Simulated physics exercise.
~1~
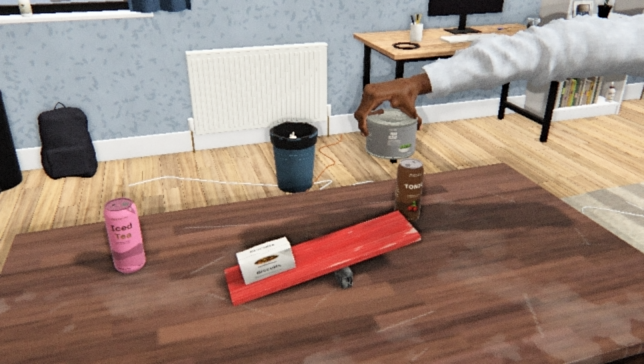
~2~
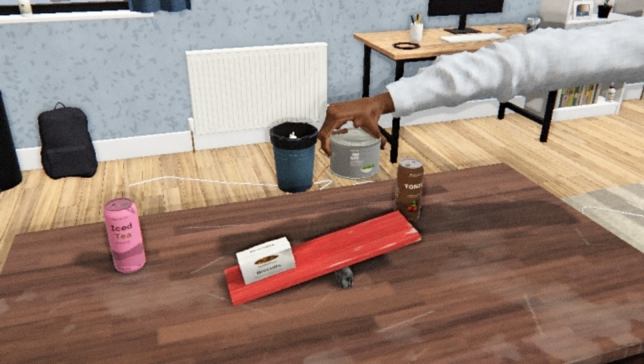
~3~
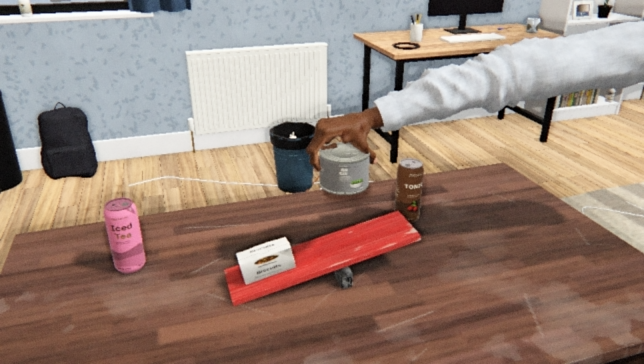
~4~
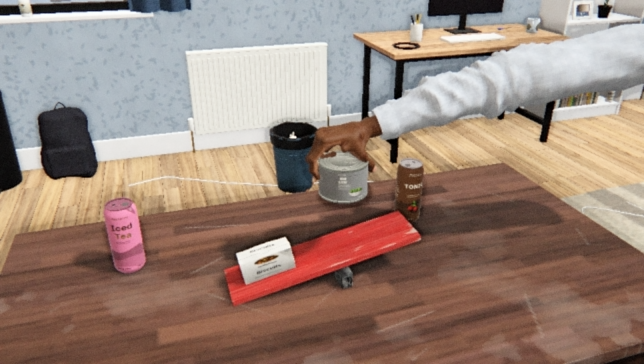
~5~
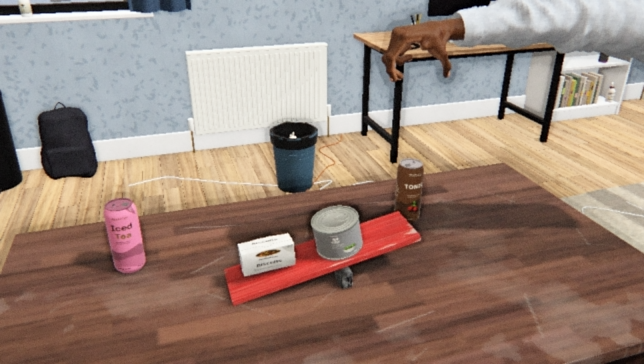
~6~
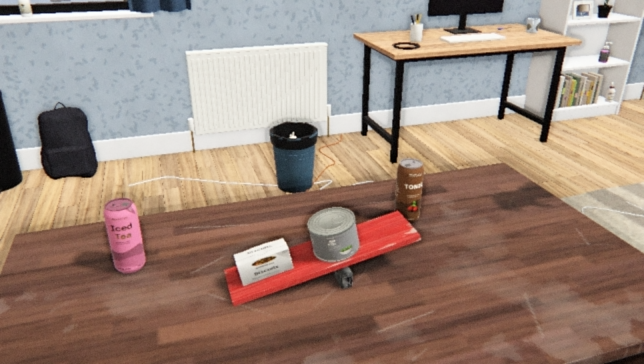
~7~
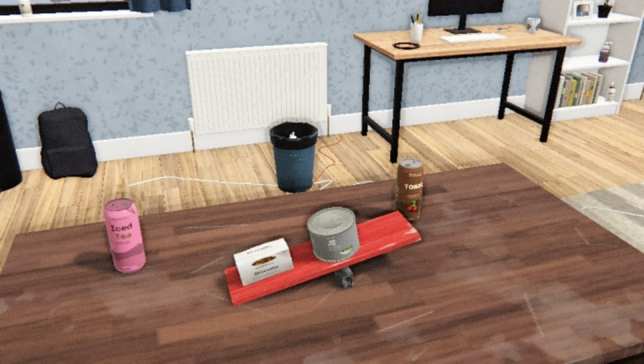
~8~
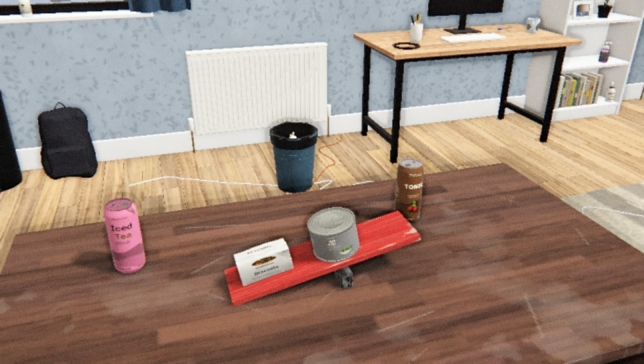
A hand lowers a grey tub onto a tilted red plank, which keeps its lean.
